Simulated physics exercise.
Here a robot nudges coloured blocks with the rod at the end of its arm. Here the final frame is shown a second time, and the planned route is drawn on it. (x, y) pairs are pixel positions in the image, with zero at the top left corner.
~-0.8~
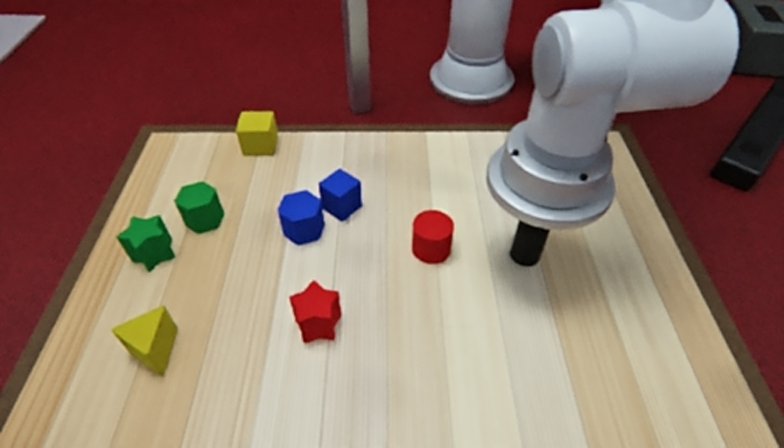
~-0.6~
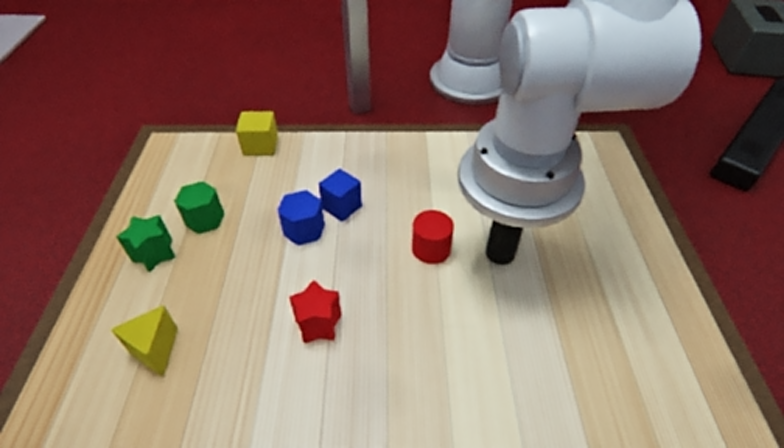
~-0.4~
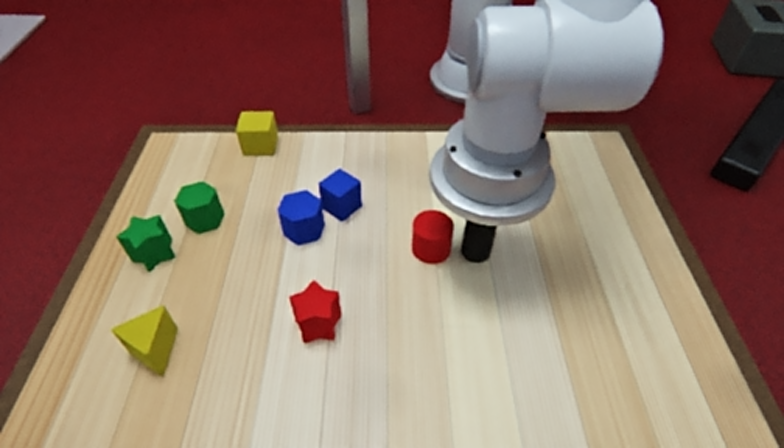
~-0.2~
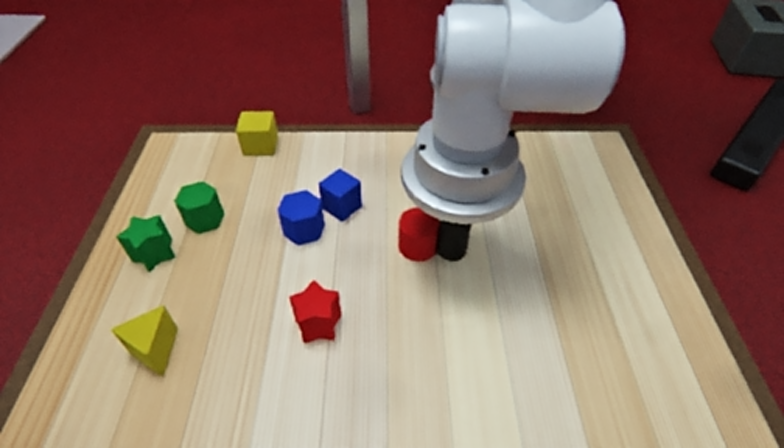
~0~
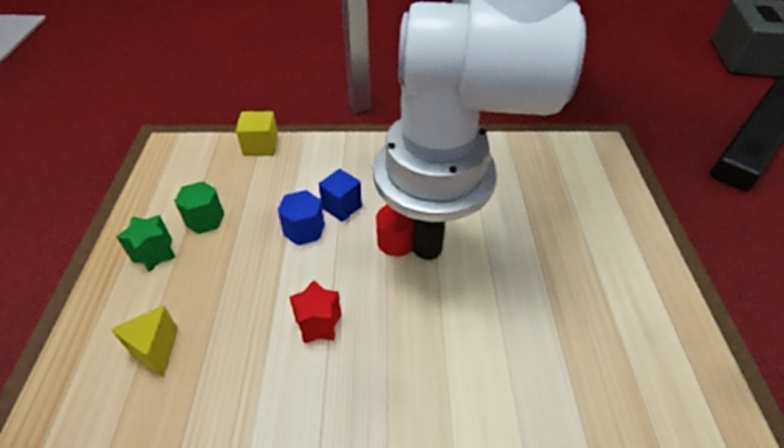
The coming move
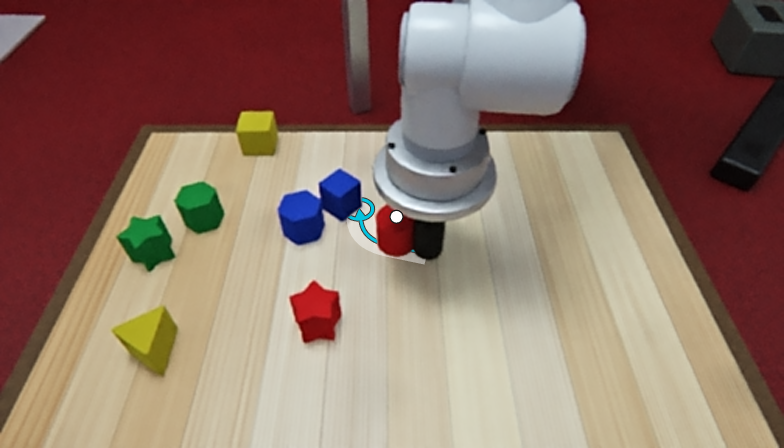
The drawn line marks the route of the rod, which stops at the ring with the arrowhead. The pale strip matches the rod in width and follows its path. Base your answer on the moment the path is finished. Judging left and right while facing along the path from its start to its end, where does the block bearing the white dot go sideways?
It shifts leftward.
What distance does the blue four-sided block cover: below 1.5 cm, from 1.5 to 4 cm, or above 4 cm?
Once the path is done, the blue four-sided block lies more than 4 cm from its present place.
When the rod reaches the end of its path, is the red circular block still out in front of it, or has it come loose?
Shed along the way.
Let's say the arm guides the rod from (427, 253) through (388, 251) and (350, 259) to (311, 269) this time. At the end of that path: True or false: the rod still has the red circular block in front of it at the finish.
False - the claim does not hold.
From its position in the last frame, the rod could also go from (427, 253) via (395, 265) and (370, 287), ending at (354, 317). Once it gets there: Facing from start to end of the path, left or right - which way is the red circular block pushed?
To the right.
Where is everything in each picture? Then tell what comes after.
In the first frame, rod's lower end (525, 255); blue hexagonal block (299, 205); blue four-sided block (339, 182); red circular block (434, 224).
In the second frame, rod (500, 253); blocks still.
In the third frame, rod (476, 252); blocks still.
In the fourth frame, rod (452, 250); red circular block (419, 222).
In the fifth frame, rod (428, 248); blue hexagonal block (299, 205); blue four-sided block (339, 182); red circular block (397, 217).
Drawn move, from (427, 253) by way of (394, 246) and (366, 233) to (359, 209); the dot is on the red circular block.
What follows on the original path. One third of the way, rod (393, 241); red circular block (364, 206).
Two thirds of the way, rod (365, 228); blue hexagonal block (295, 205); blue four-sided block (327, 171), turned 40° clockwise; red circular block (336, 194).
At the end, rod (359, 204); blue hexagonal block (292, 204), turned 20° anticlockwise; blue four-sided block (319, 160), turned 45° clockwise; red circular block (324, 183).
